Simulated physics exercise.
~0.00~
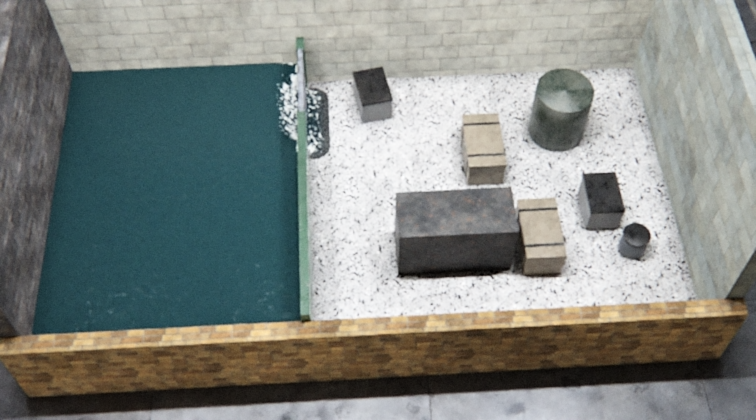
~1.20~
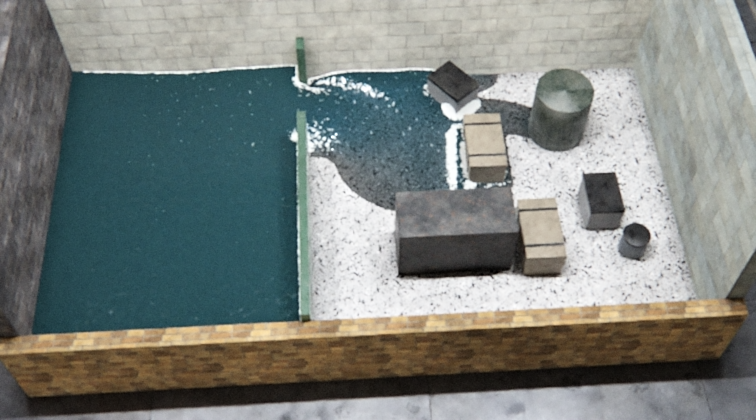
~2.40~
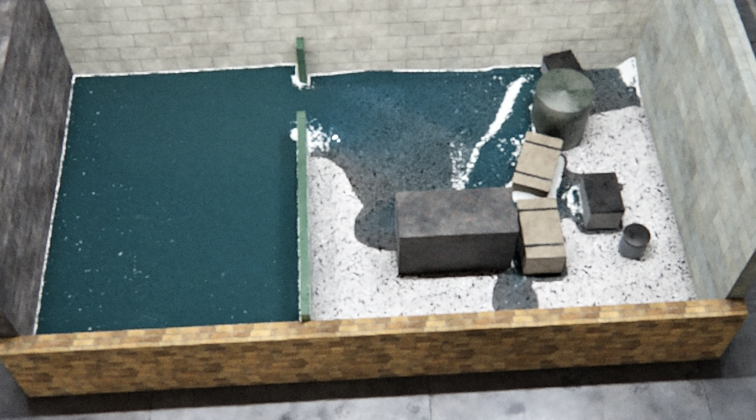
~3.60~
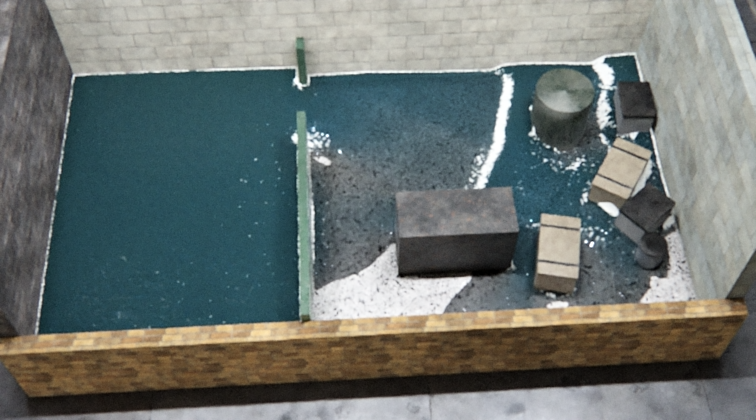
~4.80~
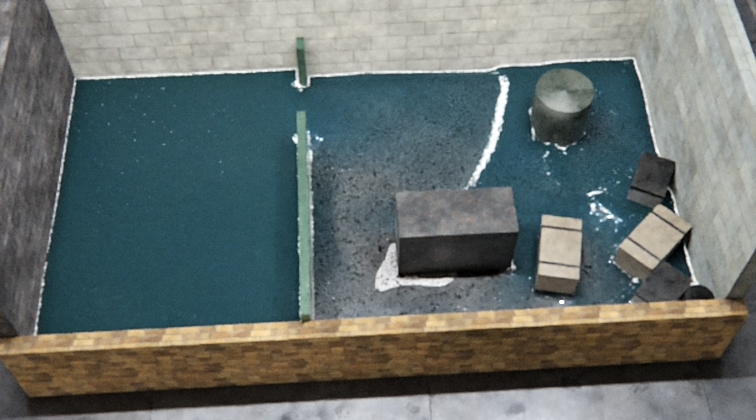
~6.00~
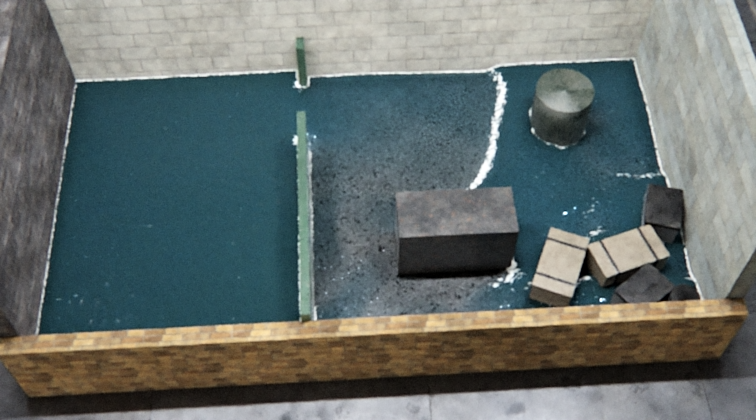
The clip opens on a walled room with teal water held left of a green partition, as white froth breaks through near the back onto a speckled floor. The water spreads right, carrying a dark box along the back wall past a big drum. It then reaches the tan crates, pushing the farther one right, while the other dark box and a small pail are soon swept toward the right wall. As the flood covers the floor, the loose things drift toward the front. It ends with them gathered near the front right corner, the large grey block and drum unmoved.
